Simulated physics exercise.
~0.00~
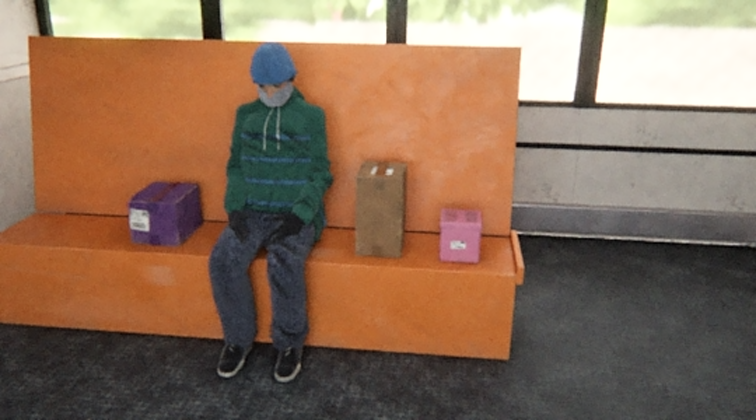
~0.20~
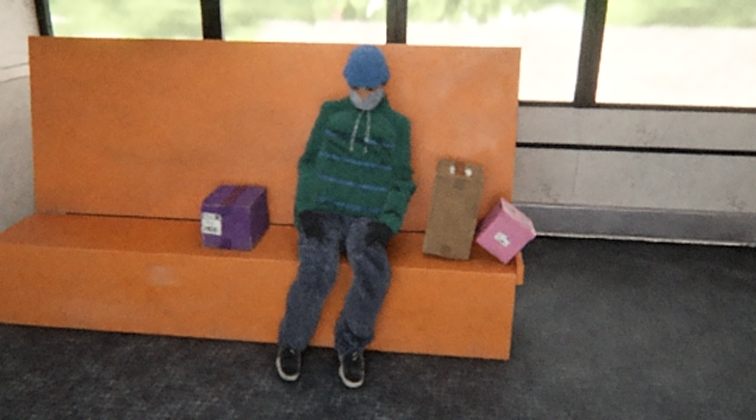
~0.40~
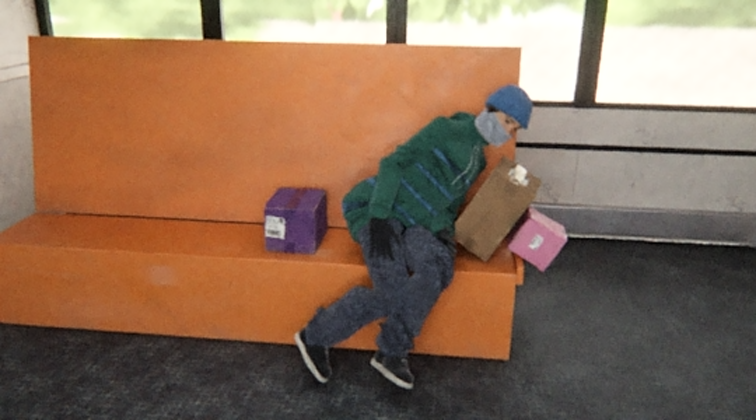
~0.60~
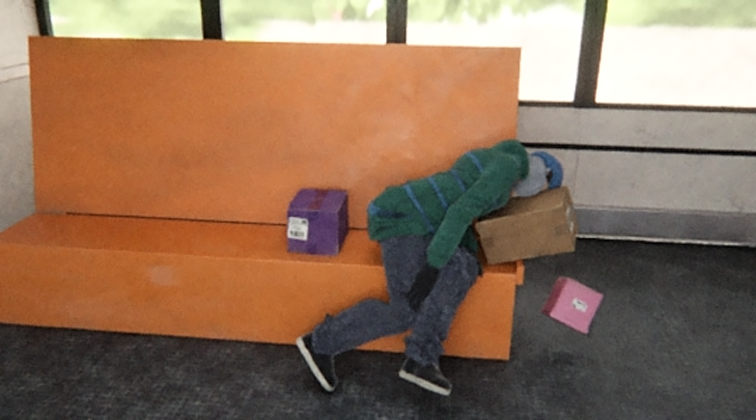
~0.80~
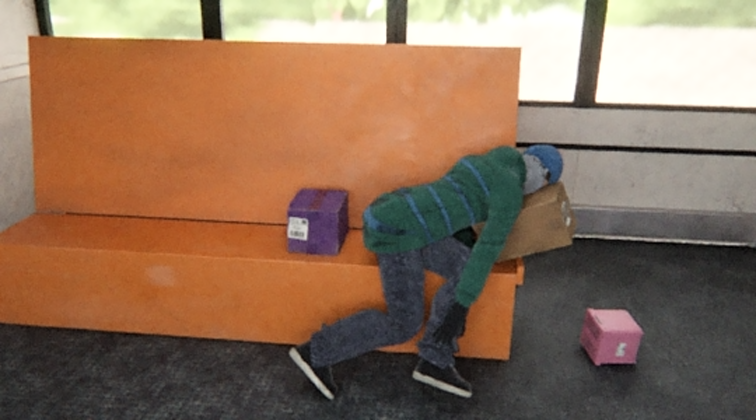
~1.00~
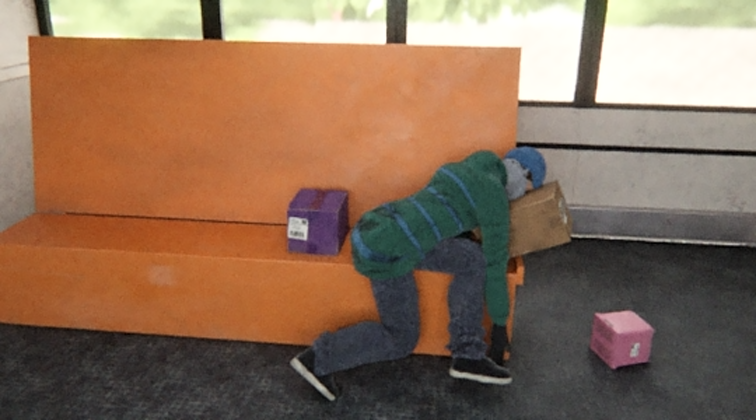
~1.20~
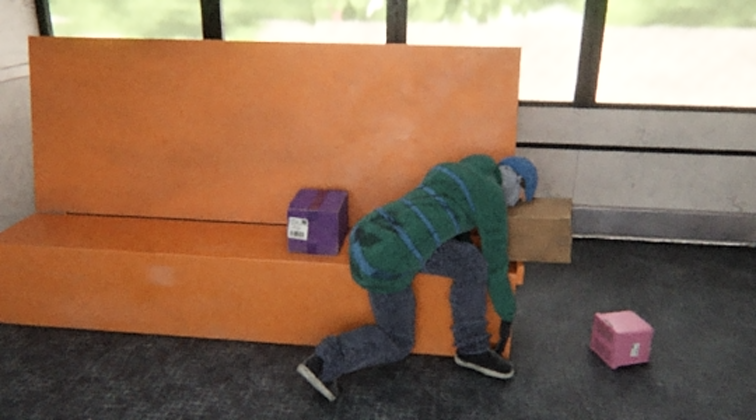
A person in a blue hat and green striped top slid right along an orange bench and slumped over a tipping brown box, ending bent across the bench's end as the pink box tumbled to the floor and the purple one stayed seated.
